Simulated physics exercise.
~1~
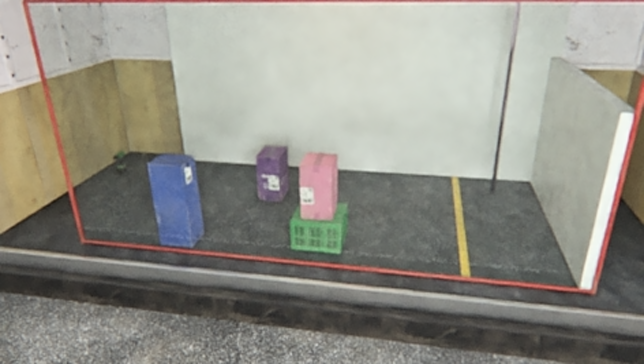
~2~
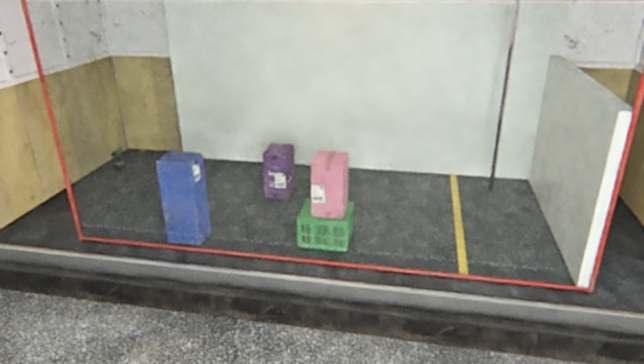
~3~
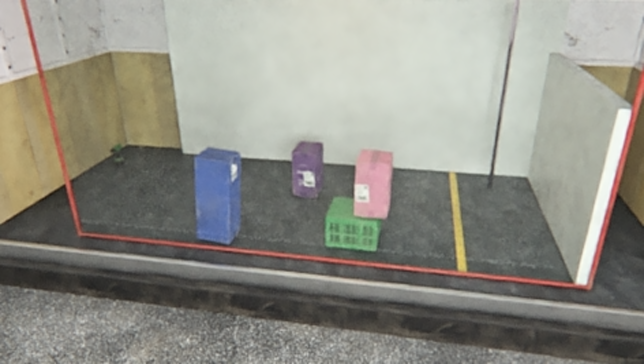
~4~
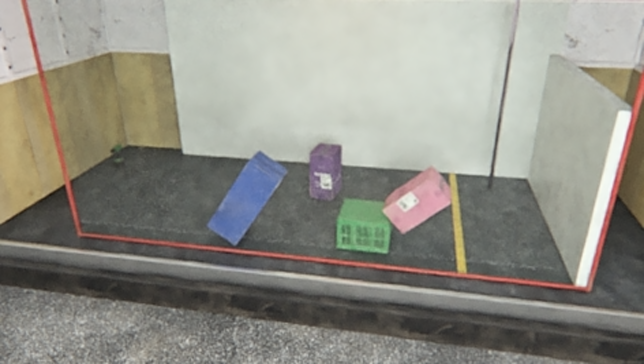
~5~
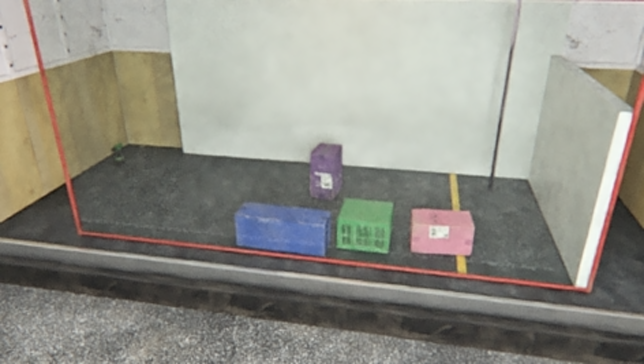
A tall blue box slid right across a dark floor along with a purple pack and a green crate carrying a pink pack, then the blue box and pink pack tipped over, landing on their sides either side of the crate, the pink one near the yellow line, while the purple one stayed upright.
